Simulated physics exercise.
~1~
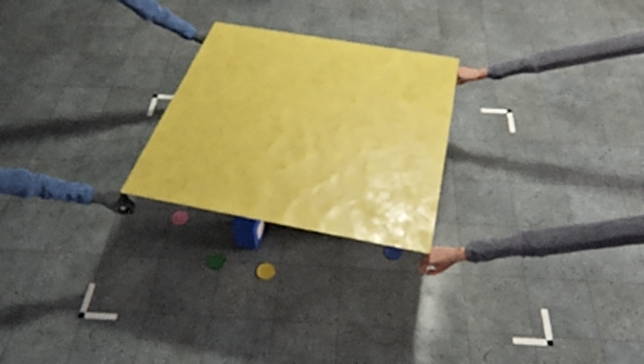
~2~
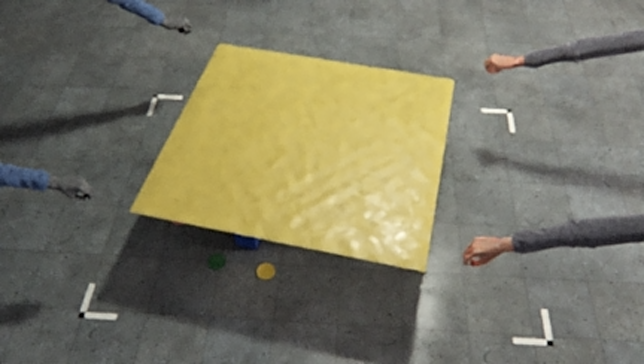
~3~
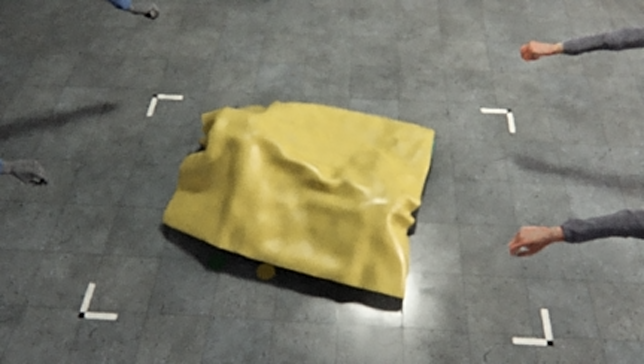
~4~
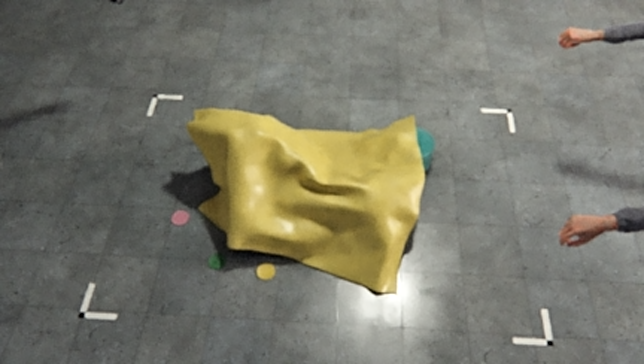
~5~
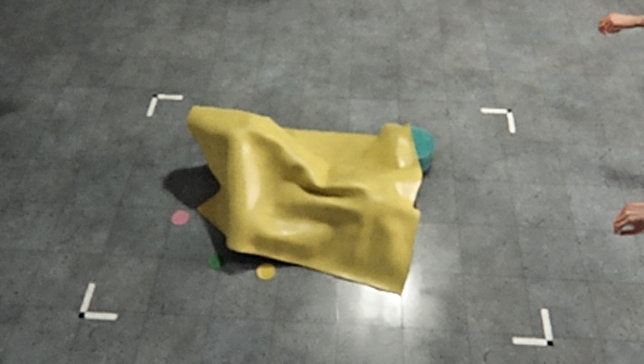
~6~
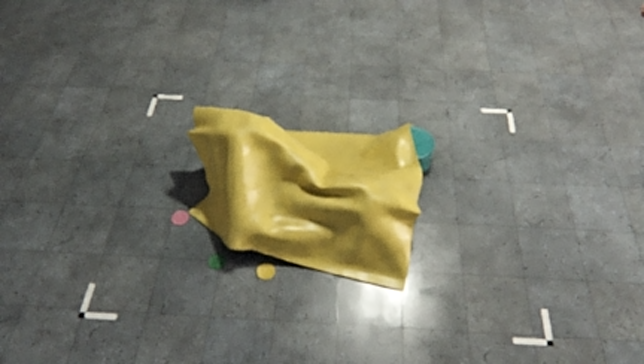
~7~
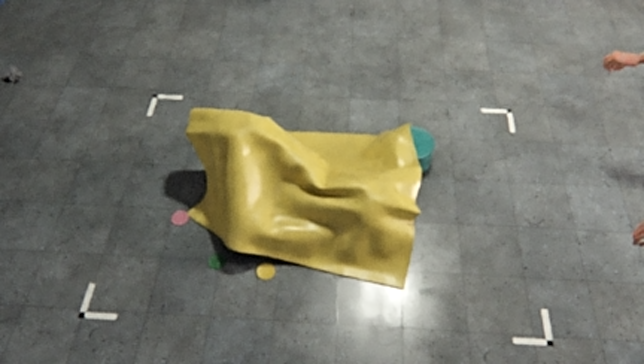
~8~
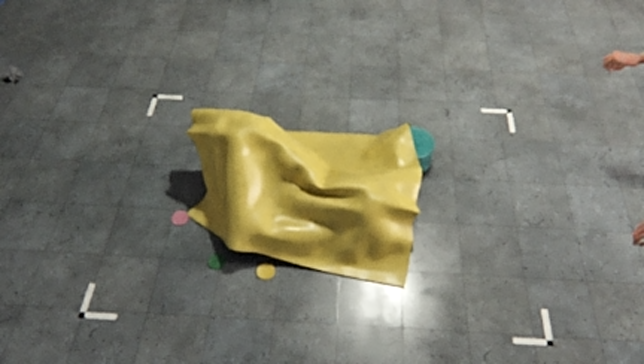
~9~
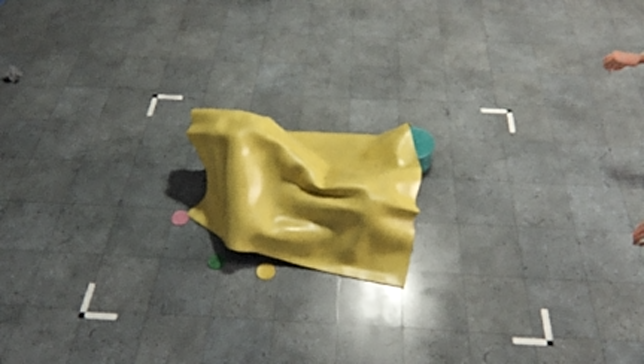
A yellow tarp, released by four hands, drops and settles crumpled over objects on the floor.
